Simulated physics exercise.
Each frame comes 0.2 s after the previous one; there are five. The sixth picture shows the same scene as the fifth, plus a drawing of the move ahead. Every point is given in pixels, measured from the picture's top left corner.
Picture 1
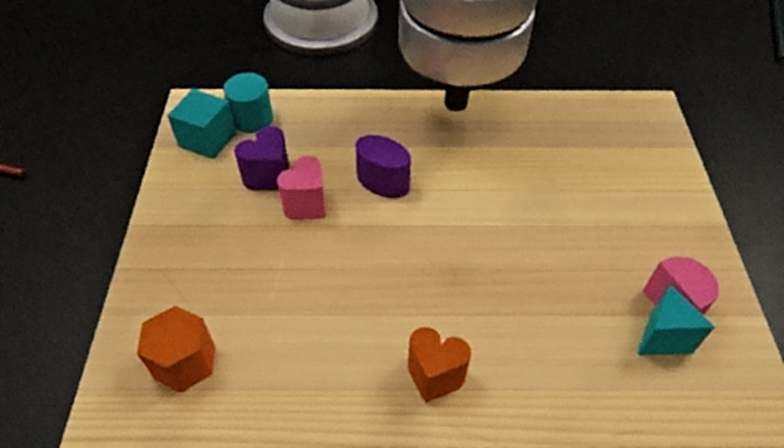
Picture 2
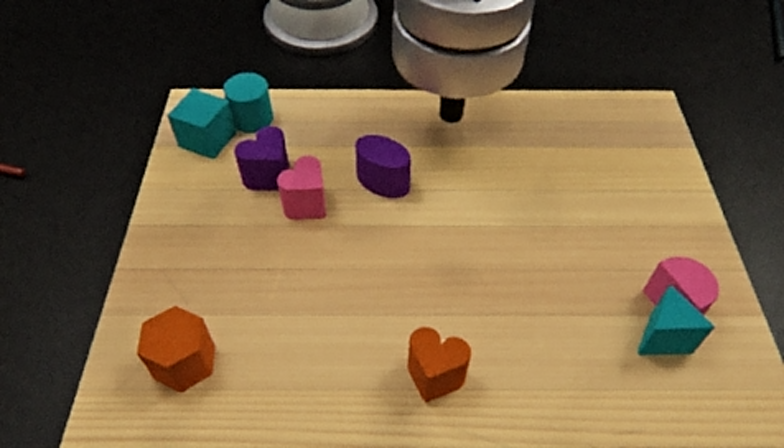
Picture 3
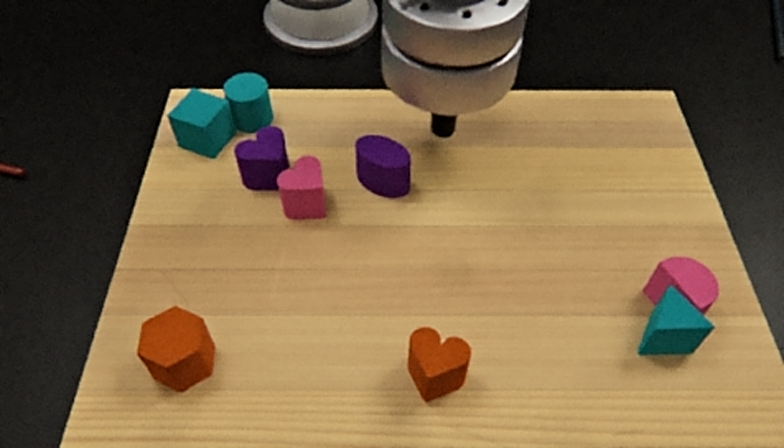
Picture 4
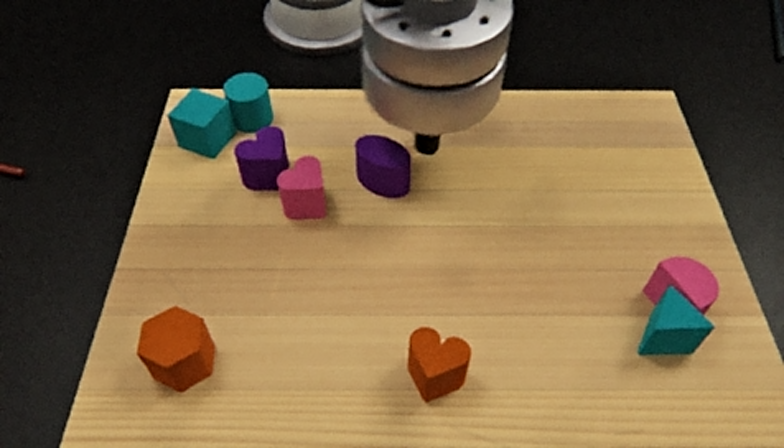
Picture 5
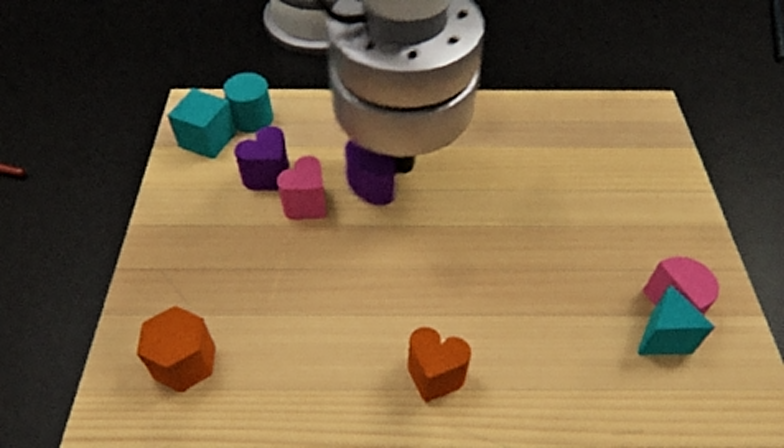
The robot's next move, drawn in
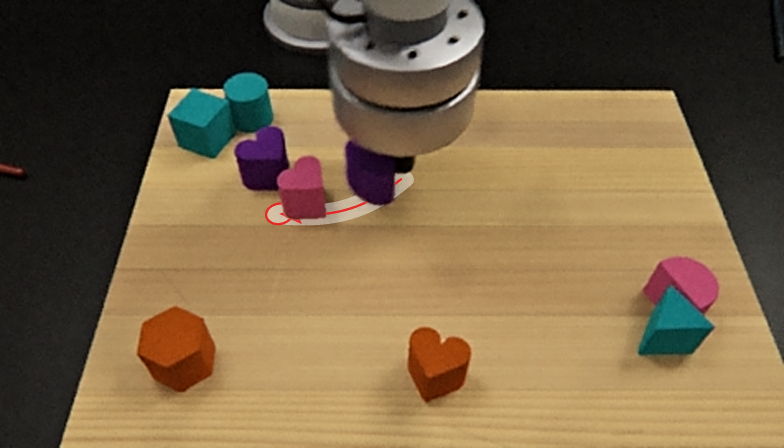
Robot arm with a short dark tip moving down and left across a wooden board, nudging a purple oval block slightly left.
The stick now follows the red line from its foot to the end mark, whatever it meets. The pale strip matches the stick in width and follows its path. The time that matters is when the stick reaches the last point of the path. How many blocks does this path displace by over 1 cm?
Count: 3 or more.
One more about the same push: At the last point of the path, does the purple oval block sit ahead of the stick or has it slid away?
Most likely the purple oval block stays ahead.
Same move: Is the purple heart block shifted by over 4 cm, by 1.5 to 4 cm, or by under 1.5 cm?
It slides somewhere between 1.5 and 4 cm.
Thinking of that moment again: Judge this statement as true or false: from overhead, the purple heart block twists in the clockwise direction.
True - the claim holds.
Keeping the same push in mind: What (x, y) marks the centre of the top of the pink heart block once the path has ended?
It ends at (203, 172).
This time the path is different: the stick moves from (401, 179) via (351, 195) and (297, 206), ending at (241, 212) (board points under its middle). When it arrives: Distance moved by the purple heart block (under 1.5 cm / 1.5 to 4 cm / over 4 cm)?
It ends 1.5 to 4 cm away.
The line goes from (401, 179) through (368, 201) and (325, 214) to (279, 214).
What follows on the original path. One third of the way, stick (367, 189); pink heart block (295, 174); purple oval block (335, 164), turned 55° clockwise.
Two thirds of the way, stick (324, 201); purple heart block (252, 141), turned 30° clockwise; pink heart block (250, 178), turned 15° clockwise; purple oval block (291, 174), turned 60° clockwise.
At the end, stick (277, 201); purple heart block (243, 137), turned 60° clockwise; pink heart block (203, 172); purple oval block (246, 170), turned 75° clockwise.
